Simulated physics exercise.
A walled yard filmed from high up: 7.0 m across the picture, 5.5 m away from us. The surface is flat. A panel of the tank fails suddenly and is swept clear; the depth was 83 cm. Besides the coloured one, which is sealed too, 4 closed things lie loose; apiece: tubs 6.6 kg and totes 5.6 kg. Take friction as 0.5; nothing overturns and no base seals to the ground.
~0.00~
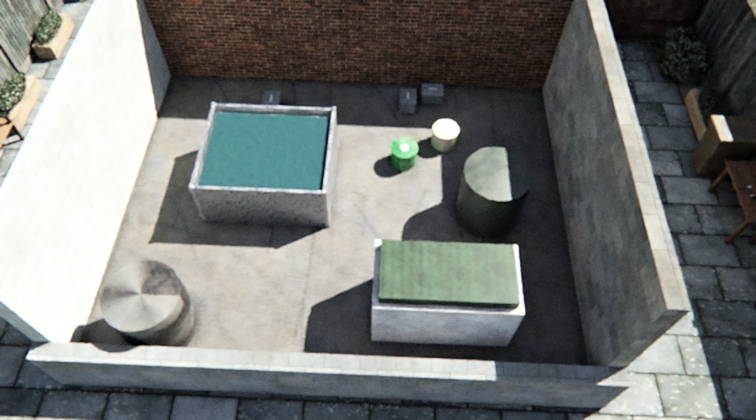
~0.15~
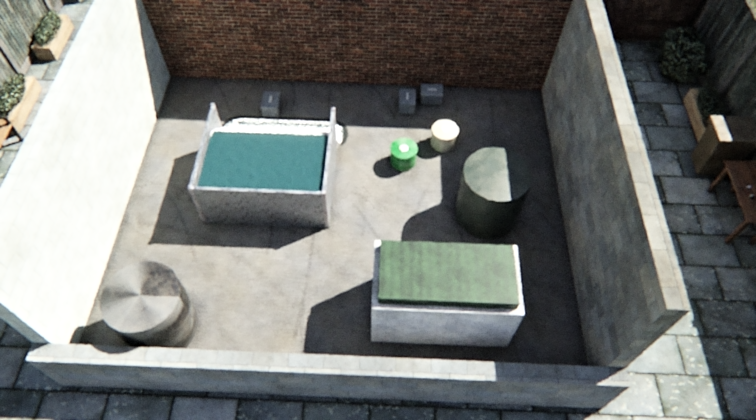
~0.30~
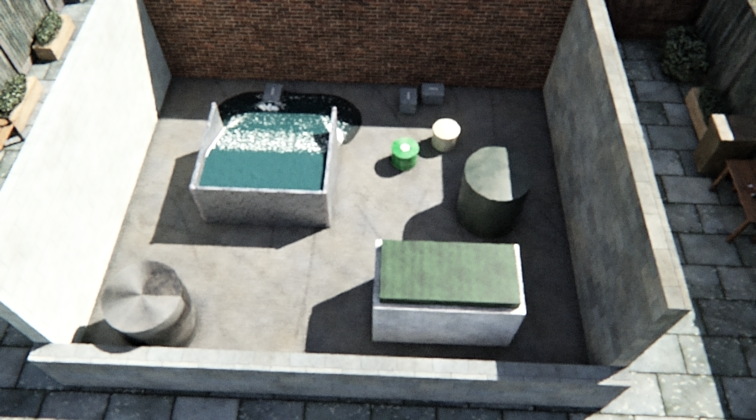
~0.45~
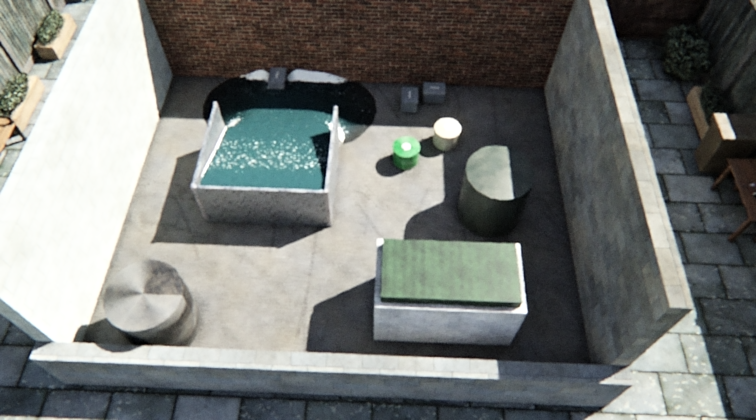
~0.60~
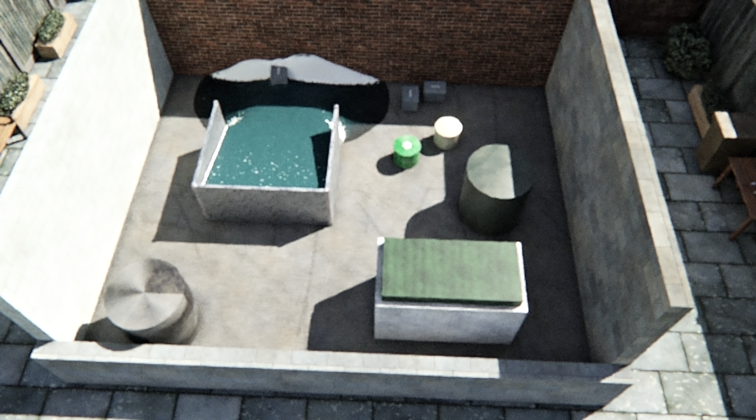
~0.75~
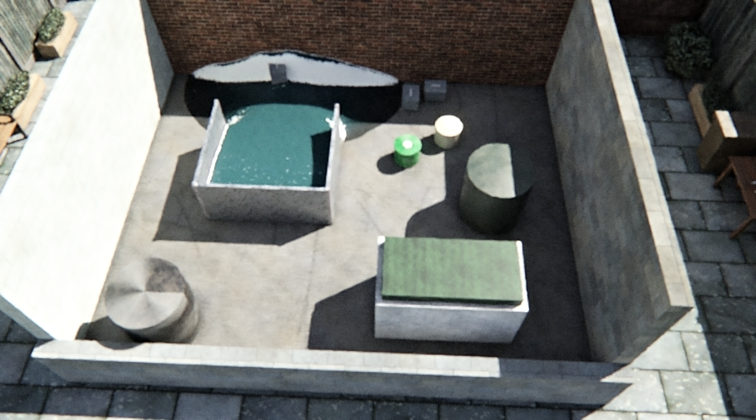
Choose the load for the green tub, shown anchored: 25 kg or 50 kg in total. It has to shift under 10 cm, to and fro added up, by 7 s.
I expect that the lower weight is enough.
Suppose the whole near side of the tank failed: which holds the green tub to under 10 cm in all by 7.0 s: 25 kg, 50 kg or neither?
In that case the smaller load will do.
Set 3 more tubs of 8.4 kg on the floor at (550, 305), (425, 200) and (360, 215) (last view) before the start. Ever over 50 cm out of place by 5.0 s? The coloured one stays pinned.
In that order: Past it, short of it, less.
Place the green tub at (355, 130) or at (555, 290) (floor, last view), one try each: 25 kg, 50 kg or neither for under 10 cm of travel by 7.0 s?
In that order: It takes the larger; it takes the larger.
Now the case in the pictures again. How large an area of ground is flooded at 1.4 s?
Roughly 10.5 m2.
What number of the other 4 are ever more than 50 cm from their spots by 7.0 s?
4 of them.
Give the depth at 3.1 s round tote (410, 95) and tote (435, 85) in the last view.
About 8 and 11 cm.
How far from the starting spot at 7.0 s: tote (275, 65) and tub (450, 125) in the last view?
In that order: 450 cm, 300 cm.
After 1.4 s the green tub would be 0 cm from its start with 25 kg and 0 cm from its start with 50 kg; 0 cm of water round it then.
After 3.1 s the green tub would be 0 cm from its start with 25 kg and 0 cm from its start with 50 kg; 5 cm of water round it then.
After 4.9 s the green tub would be 0 cm from its start with 25 kg and 0 cm from its start with 50 kg; 3 cm of water round it then.
After 7.0 s the green tub would be 0 cm from its start with 25 kg and 0 cm from its start with 50 kg; 5 cm of water round it then.
